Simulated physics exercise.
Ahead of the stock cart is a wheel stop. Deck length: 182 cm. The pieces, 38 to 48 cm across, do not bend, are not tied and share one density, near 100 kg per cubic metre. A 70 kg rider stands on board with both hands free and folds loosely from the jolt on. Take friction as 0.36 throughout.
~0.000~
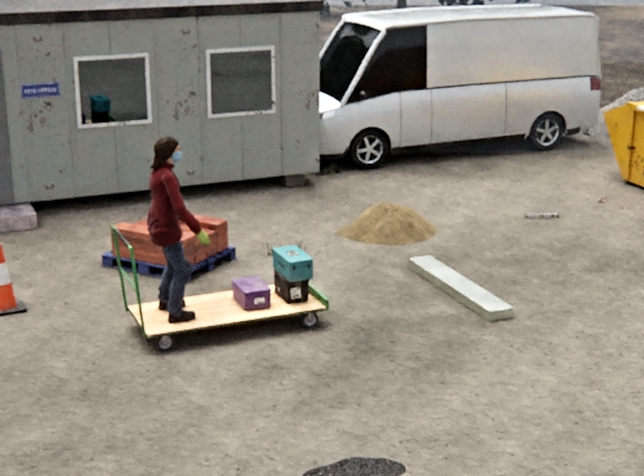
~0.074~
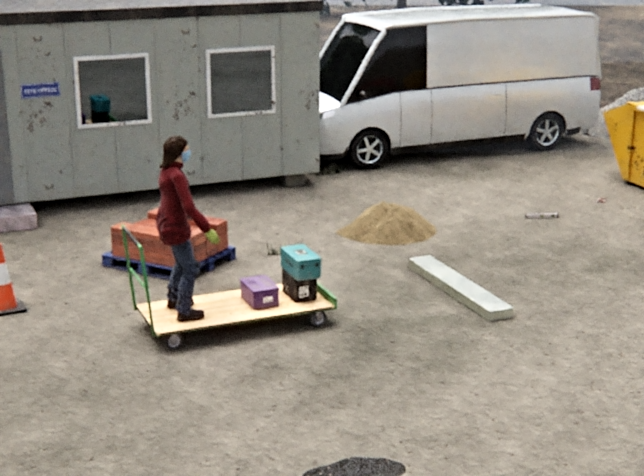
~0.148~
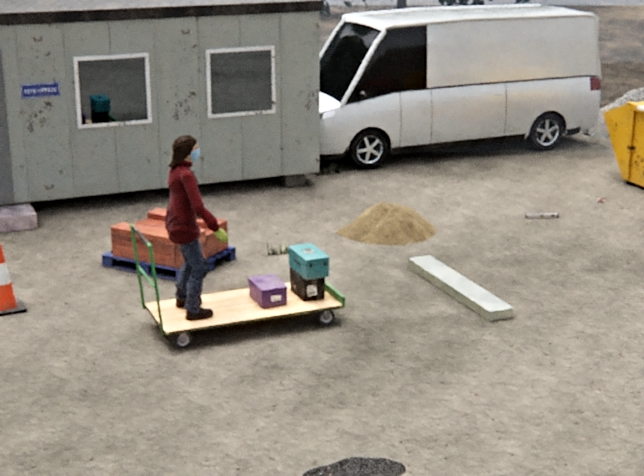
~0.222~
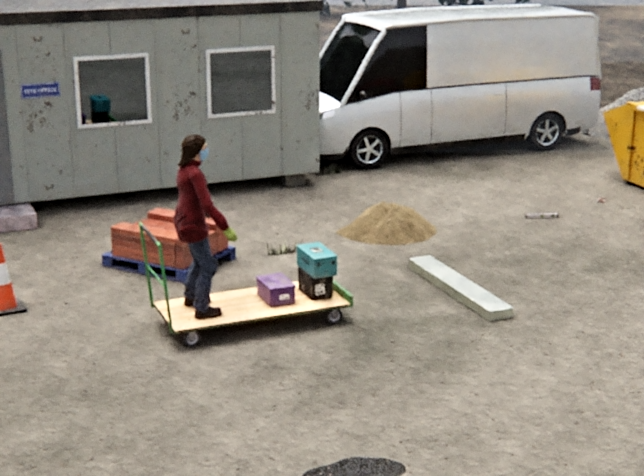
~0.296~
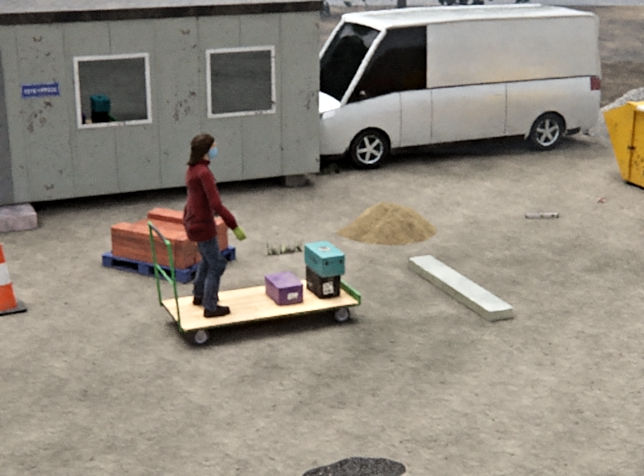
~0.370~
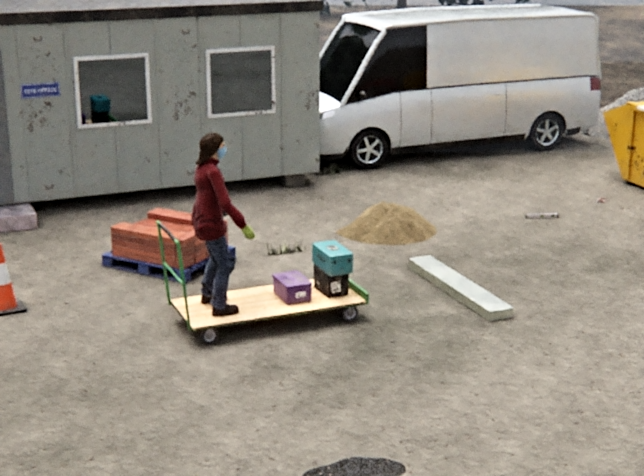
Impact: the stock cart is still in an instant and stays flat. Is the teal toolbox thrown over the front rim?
The teal toolbox ends off the deck at this speed.
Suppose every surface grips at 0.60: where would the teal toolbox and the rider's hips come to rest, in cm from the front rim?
Then teal 60 past, hips 130 behind.
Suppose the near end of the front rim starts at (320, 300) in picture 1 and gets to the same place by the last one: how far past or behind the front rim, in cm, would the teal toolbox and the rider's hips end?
In that case teal 70 past, hips 110 behind.
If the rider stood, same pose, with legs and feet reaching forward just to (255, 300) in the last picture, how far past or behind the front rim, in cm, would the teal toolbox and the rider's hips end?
In that case teal 40 past, hips 90 behind.
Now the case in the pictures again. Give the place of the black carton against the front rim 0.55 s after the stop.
About 15 cm behind the rim.
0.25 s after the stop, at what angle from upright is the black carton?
Roughly 0° from upright.
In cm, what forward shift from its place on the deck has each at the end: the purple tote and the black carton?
Forward: Purple 25, black 10.
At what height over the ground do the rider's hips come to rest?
About 55 cm.
After 1.39 s the deck stops.
After 1.64 s the teal toolbox is 4 cm behind the rim, tilted 5°, near (453, 241) in the last picture's view.
After 1.94 s the teal toolbox is 8 cm past the rim, tilted 70°, near (462, 248) in the last picture's view.
After 2.39 s the teal toolbox is 21 cm past the rim, tilted 100°, near (471, 268) in the last picture's view.
At rest, 3.1 s, past the rim, teal toolbox; behind it, purple tote, black carton and the rider's hips.
